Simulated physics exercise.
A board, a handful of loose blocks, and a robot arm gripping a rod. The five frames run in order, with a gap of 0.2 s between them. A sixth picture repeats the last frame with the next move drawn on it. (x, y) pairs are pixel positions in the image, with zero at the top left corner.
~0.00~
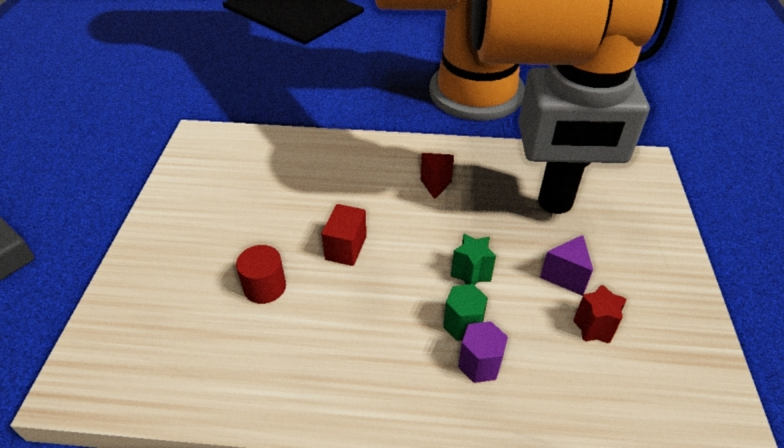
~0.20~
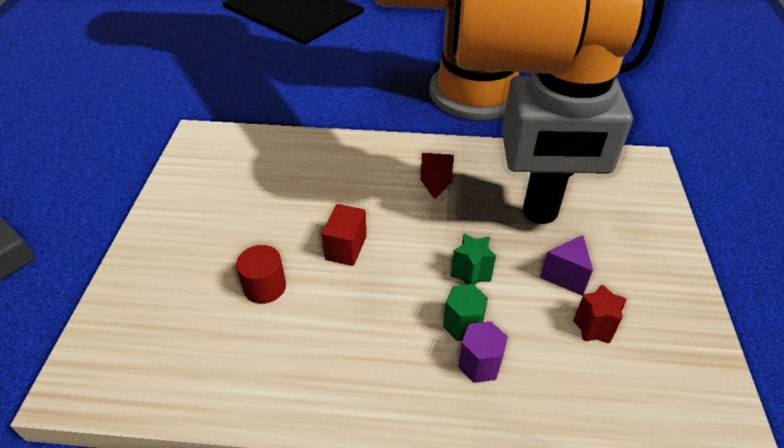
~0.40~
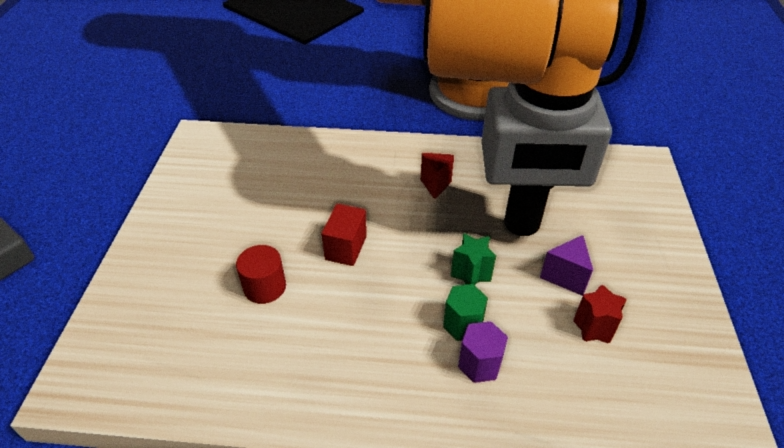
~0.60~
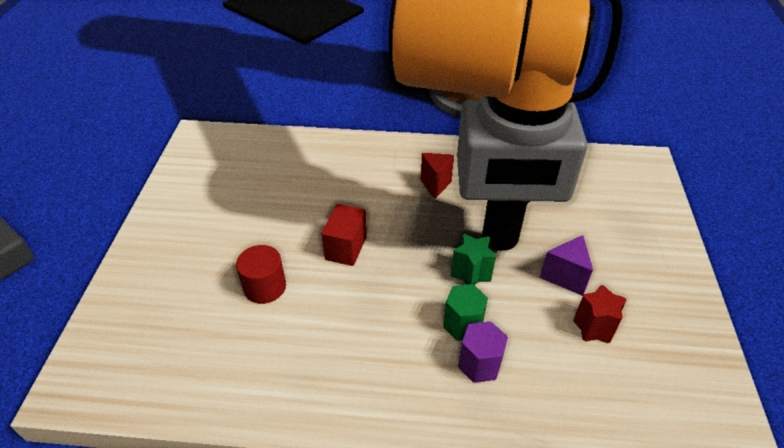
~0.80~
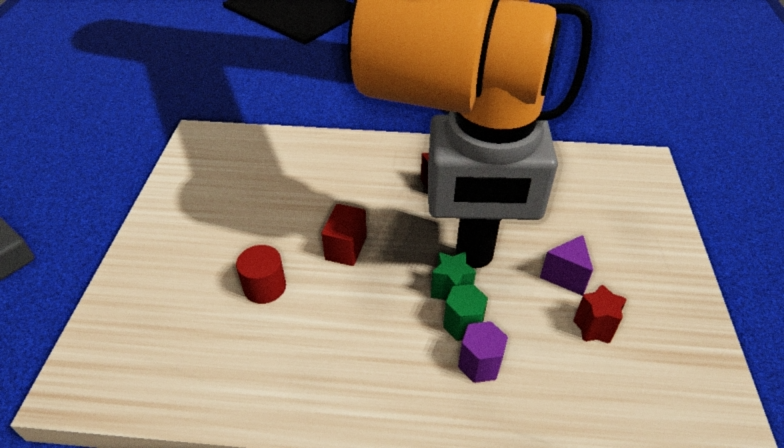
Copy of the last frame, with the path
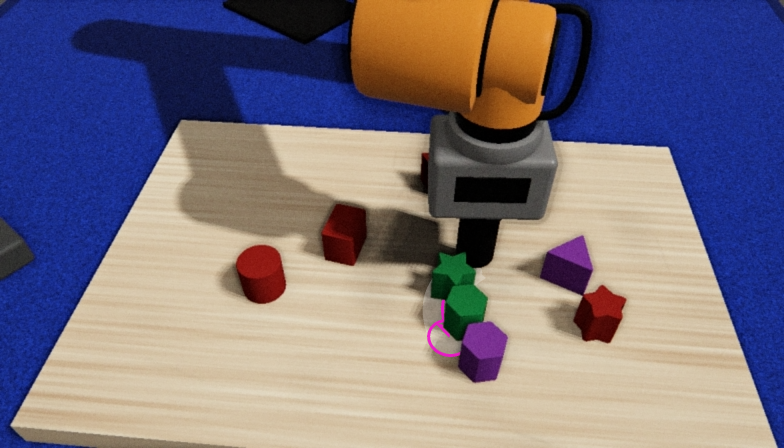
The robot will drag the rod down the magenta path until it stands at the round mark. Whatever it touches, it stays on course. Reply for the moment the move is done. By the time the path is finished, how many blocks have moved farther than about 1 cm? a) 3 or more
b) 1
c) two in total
It's a.
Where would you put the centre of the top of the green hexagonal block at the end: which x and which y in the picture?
I'd say the green hexagonal block ends with its top centre at (479, 341).
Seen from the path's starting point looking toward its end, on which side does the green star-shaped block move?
Right-hand side.
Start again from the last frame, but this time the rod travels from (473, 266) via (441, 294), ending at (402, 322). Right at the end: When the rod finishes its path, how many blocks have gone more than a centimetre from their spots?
Of all the blocks, just one travels more than a centimetre.
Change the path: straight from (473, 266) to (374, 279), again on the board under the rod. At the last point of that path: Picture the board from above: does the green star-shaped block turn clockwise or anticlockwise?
Twists anticlockwise.
Path on the board, from (473, 266) over (451, 284) and (443, 309) to (449, 337).
What follows on the original path. Halfway along, rod at (446, 285); green star-shaped block at (424, 291), turned 30° anticlockwise; green hexagonal block at (466, 302), turned 15° anticlockwise.
At the end, rod at (451, 327); green star-shaped block at (413, 314), turned 15° clockwise; green hexagonal block at (479, 341), turned 30° anticlockwise; purple hexagonal block at (507, 372), turned 30° anticlockwise; purple triangular piece in place.
